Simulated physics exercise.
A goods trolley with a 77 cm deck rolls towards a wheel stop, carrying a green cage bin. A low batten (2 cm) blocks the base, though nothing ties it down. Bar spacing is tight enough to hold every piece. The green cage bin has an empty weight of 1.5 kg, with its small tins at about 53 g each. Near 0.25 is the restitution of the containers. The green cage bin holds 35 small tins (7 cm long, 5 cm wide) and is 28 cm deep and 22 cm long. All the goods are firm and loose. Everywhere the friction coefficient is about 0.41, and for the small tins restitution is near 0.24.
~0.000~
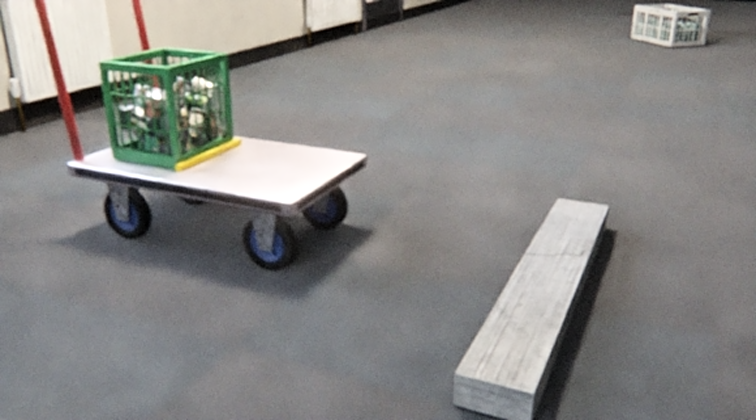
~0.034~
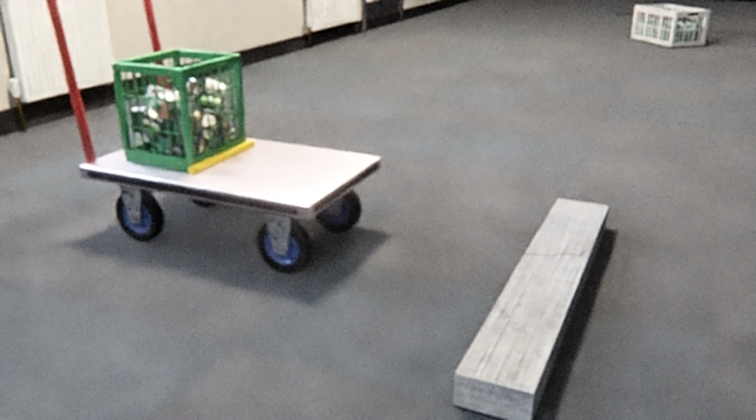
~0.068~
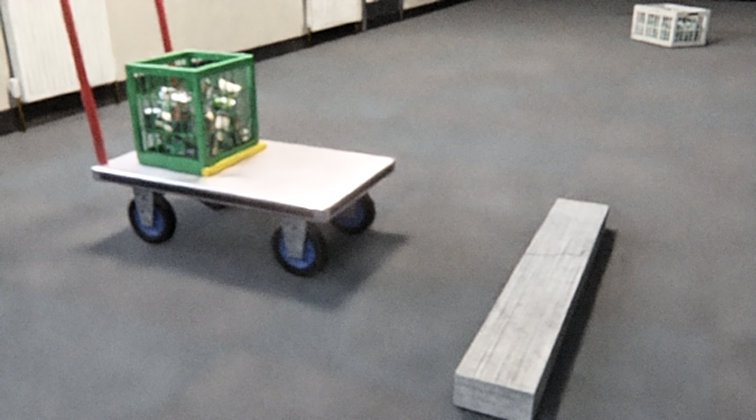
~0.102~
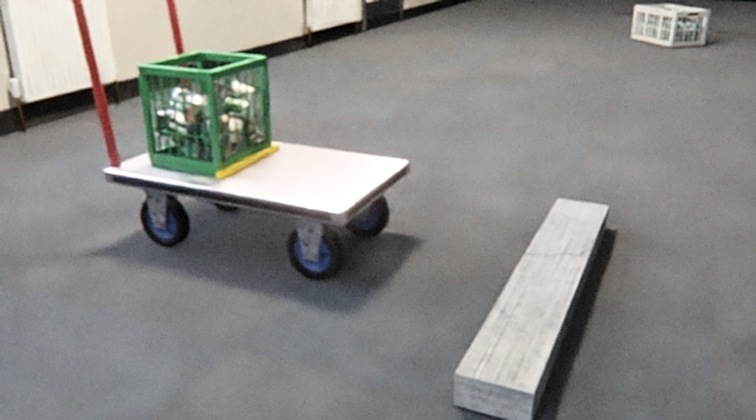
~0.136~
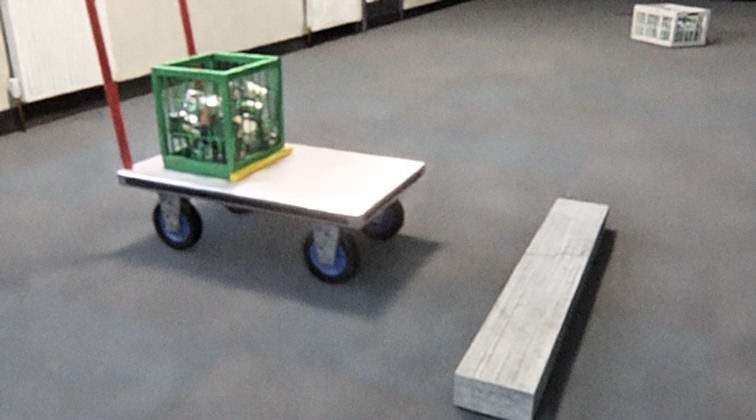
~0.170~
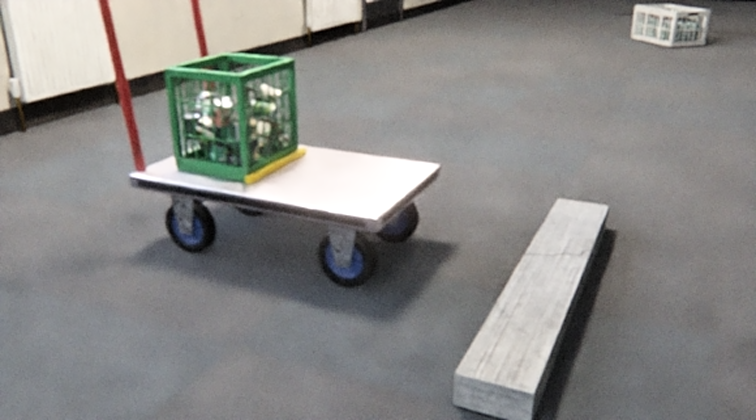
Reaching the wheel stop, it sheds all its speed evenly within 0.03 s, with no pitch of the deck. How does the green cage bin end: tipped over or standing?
Still standing.
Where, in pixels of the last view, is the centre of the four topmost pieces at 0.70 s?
I'd put it somewhere around (346, 113).
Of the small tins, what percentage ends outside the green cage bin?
Close to 0 in a hundred of them.
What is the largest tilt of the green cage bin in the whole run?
Max lean: Roughly 10 degrees.
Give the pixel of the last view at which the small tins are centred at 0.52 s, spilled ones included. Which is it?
Near (354, 140).
After 0.40 s, the stop begins.
After 0.52 s, the green cage bin leans 9° with 0 of 35 out.
After 0.70 s, the green cage bin is upright with 0 of 35 out.
Outcome (at 0.94 s), the green cage bin is upright with 0 of 35 out. Greatest lean of the green cage bin, 9°.
